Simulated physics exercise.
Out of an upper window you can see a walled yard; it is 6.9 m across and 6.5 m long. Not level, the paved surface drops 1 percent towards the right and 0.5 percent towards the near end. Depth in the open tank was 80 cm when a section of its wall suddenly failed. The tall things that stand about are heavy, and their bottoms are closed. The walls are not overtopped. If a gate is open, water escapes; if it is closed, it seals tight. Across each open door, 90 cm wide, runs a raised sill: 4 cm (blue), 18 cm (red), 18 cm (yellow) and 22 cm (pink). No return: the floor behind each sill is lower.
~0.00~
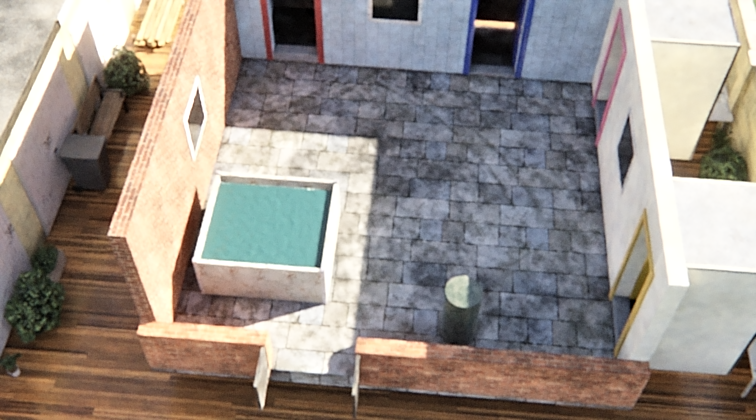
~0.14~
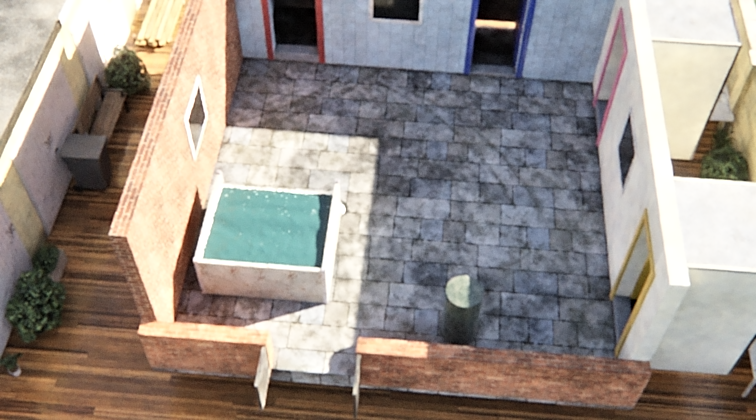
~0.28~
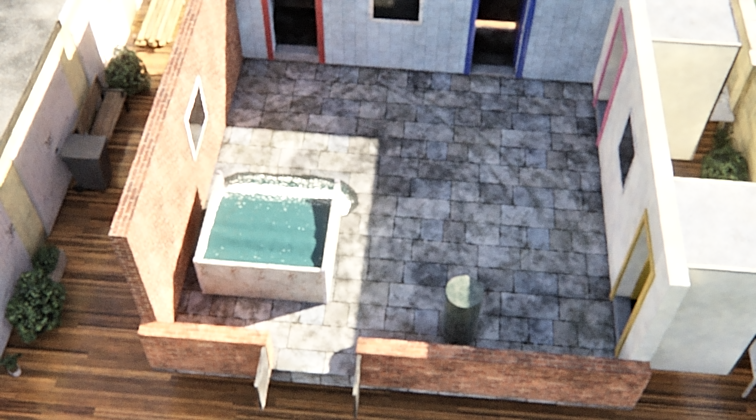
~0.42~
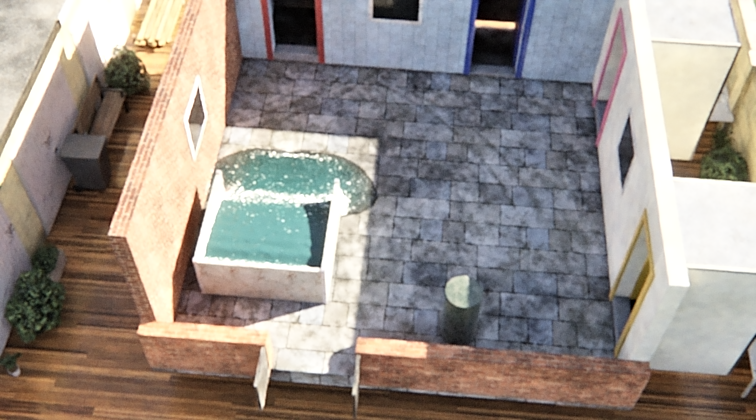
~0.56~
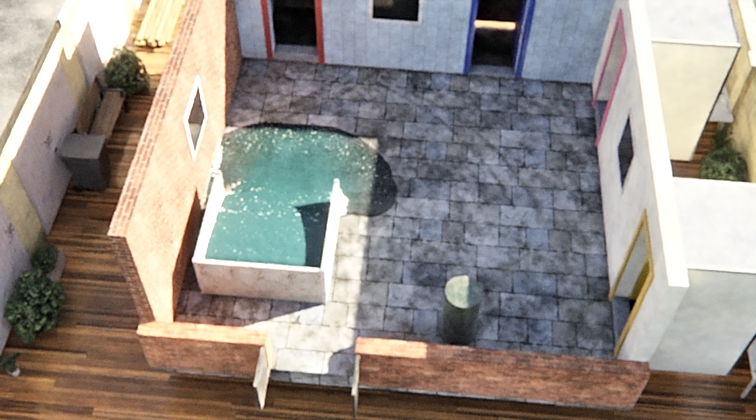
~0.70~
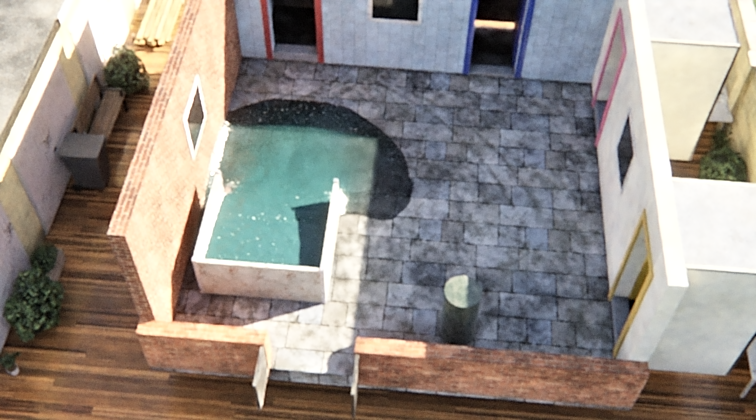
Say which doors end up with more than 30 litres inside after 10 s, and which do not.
Blue door: Limit crossed. Red door: Limit crossed. Yellow door: Limit not crossed. Pink door: Limit not crossed.
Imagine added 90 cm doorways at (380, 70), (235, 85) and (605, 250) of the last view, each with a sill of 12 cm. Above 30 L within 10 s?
More, more, less.
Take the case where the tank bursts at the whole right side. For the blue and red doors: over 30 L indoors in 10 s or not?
So blue ends up past the limit and red ends up short of it.
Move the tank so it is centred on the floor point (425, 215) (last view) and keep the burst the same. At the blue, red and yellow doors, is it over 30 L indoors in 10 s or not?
Result - blue door exceeds it, red door does not exceed it, yellow door does not exceed it.
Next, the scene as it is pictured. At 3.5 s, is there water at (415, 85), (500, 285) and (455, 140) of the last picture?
Respectively: Got hit, was missed, got hit.
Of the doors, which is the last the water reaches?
Lab note: Last arrival at the yellow door.
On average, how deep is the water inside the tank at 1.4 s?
Around 32 cm on average.
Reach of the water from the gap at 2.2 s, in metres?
Distance: Approx. 5.6 m.
After 1.4 s water covers 35 % of the floor and is deepest (43 cm) near (243, 56); blue door not reached, red door 14 cm at the sill, 24 L in, yellow door not reached, pink door not reached.
After 2.2 s water covers 40 % of the floor and is deepest (42 cm) near (267, 71); blue door 9 cm at the sill, 0 L in, red door 37 cm at the sill, 112 L in, yellow door not reached, pink door not reached.
After 3.5 s water covers 45 % of the floor and is deepest (28 cm) near (581, 89); blue door 9 cm at the sill, 22 L in, red door 22 cm at the sill, 194 L in, yellow door not reached, pink door 18 cm at the sill, 0 L in.
After 6.0 s water covers 75 % of the floor and is deepest (18 cm) near (595, 152); blue door 5 cm at the sill, 38 L in, red door 7 cm at the sill, 200 L in, yellow door 5 cm at the sill, 0 L in, pink door 18 cm at the sill, 1 L in.
After 10.0 s water covers 95 % of the floor and is deepest (18 cm) near (615, 384); blue door 7 cm at the sill, 51 L in, red door 2 cm at the sill, 200 L in, yellow door 17 cm at the sill, 0 L in, pink door 9 cm at the sill, 1 L in.
